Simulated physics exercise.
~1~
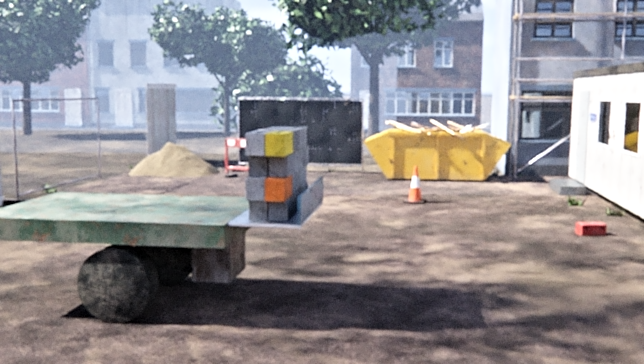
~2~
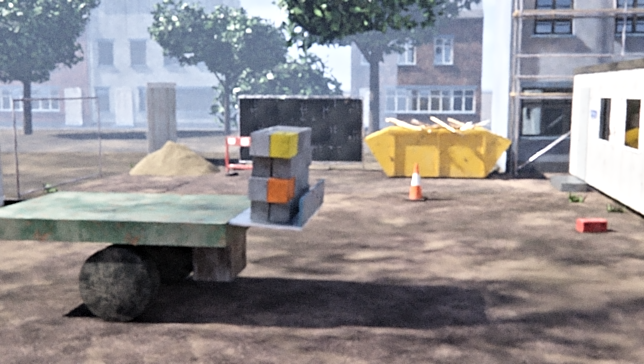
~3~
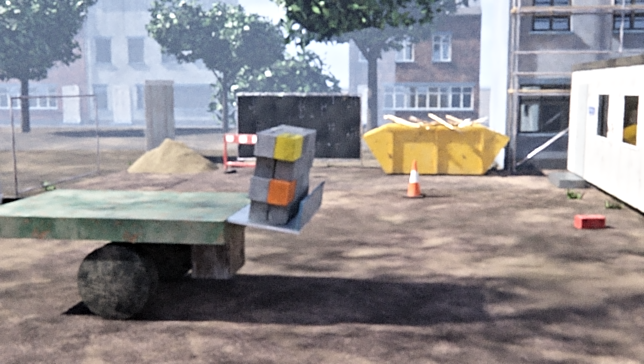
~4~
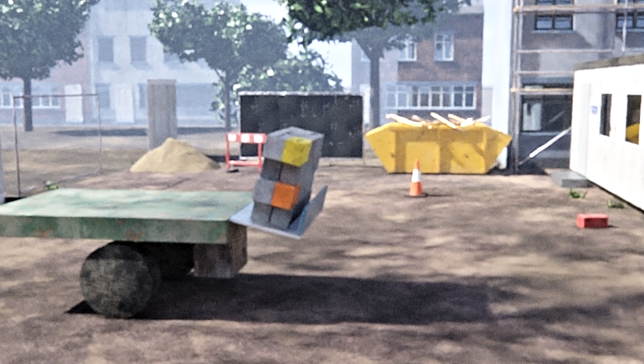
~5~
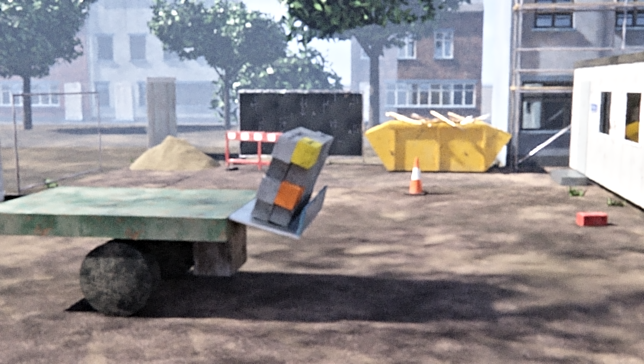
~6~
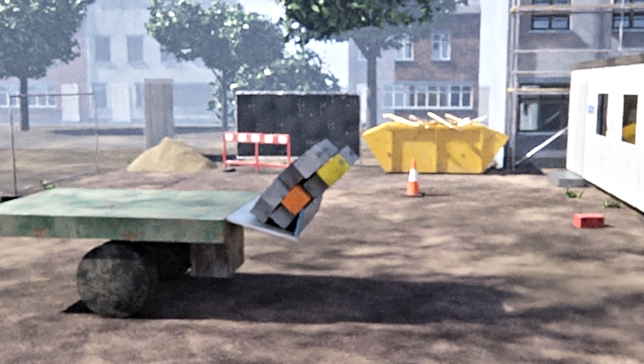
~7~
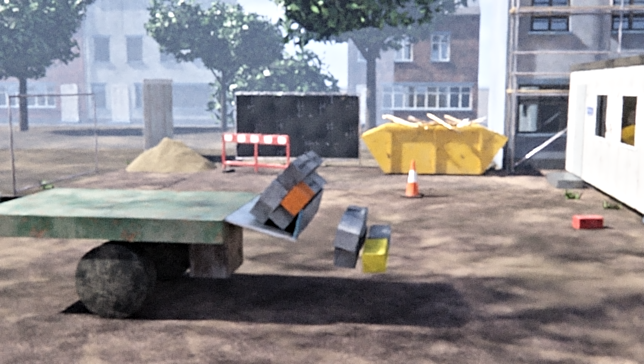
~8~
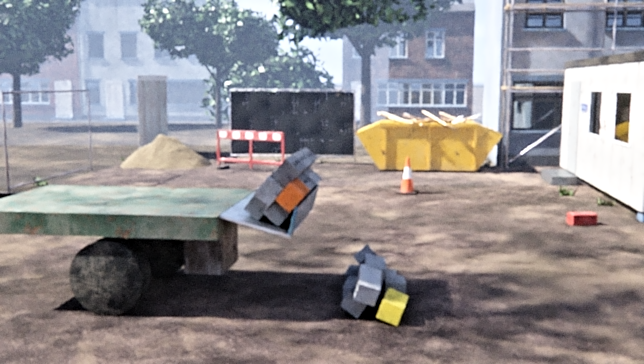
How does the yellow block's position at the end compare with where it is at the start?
At the start it sits near the top of the stack on the flap, and by the end it lies on the ground below and to the right of the flap, beside some fallen grey blocks.
